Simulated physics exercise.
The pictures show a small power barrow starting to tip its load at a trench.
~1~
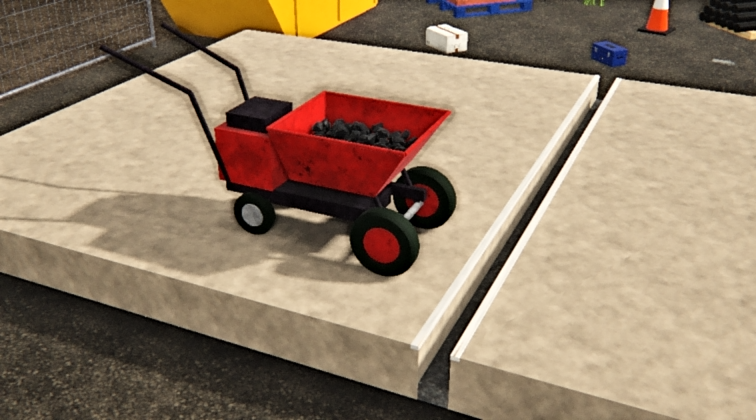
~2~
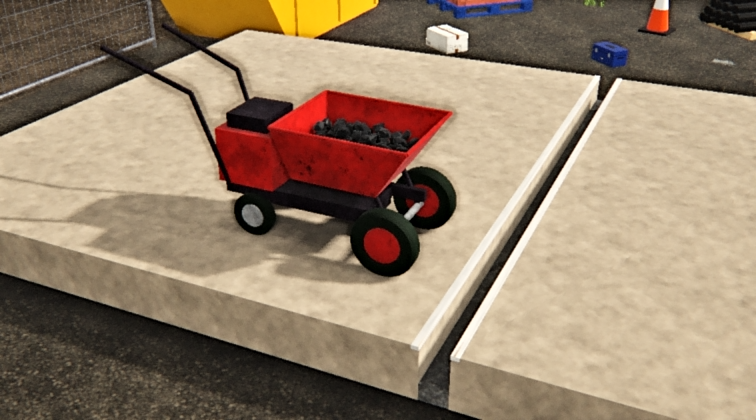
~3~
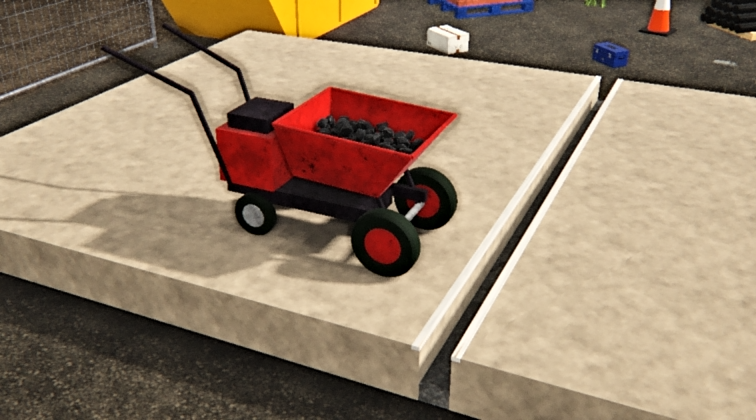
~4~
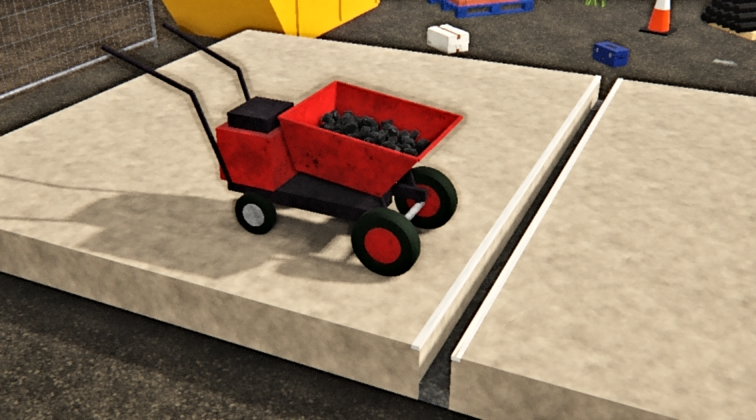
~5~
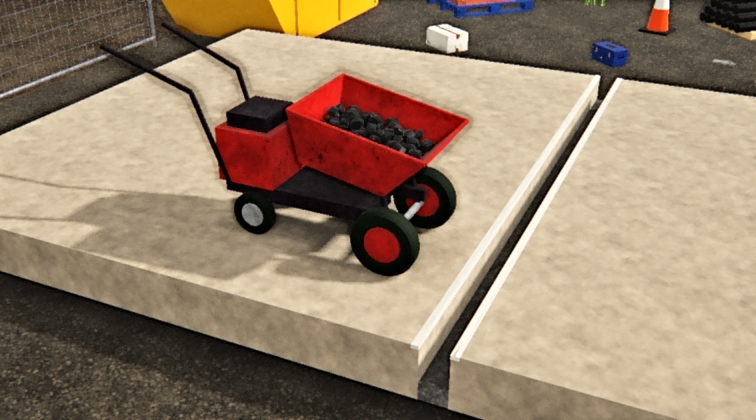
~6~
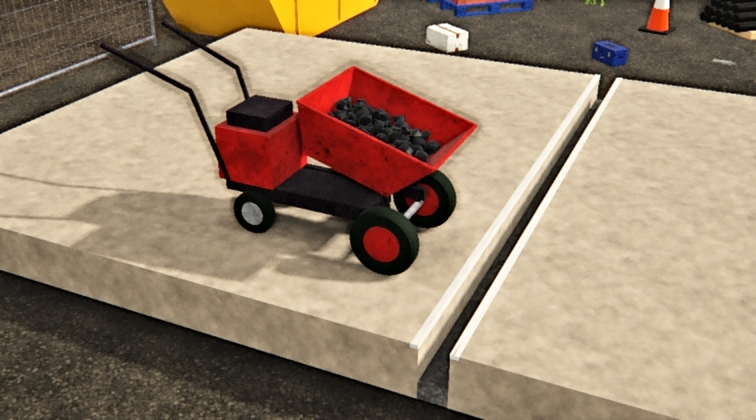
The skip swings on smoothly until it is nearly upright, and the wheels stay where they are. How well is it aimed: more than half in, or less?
Between the edges lies less than half of the load.
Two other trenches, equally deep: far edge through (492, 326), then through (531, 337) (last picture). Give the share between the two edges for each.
Roughly 50 per cent, and 90 per cent.
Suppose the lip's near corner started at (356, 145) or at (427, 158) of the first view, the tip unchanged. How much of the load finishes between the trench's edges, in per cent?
In turn 70 and 0 in a hundred.
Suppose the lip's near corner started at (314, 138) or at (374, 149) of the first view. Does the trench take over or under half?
One: The smaller part. Two: Over half.
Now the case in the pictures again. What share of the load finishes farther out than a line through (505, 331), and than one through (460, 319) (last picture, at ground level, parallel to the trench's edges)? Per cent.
Near 50 % and 90 %.
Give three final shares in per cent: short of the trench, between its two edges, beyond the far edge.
About: Short 0, between 20, beyond 75 per cent.
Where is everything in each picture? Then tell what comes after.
The first picture shows lip of the skip (405, 154), level; top of the load (359, 146), lumps of coal; first edge of the trench (437, 313); far edge (475, 323), the trench under half as wide as the skip, and about as deep as wide.
The second picture shows lip of the skip (407, 155), level; top of the load (345, 143).
The third picture shows lip of the skip (412, 158), tipped barely; top of the load (349, 141).
The fourth picture shows lip of the skip (418, 160), tipped a little; top of the load (351, 129).
The fifth picture shows lip of the skip (425, 164), tipped a little; top of the load (342, 130).
The sixth picture shows lip of the skip (434, 170), tipped clearly; top of the load (349, 124); first edge of the trench (436, 312); far edge (474, 322).
Just after the last frame, skip tipped steeply; every one in the skip.
A moment on, skip tipped right over; almost all in the skip; about a tenth beyond it; just a few falling.
Further on, skip tipped right over; roughly a quarter in the skip; just a few in or heaped over the trench; the larger part beyond it.
When it is over, skip tipped right over; just a few in the skip; roughly a quarter in or heaped over the trench; the larger part beyond it.
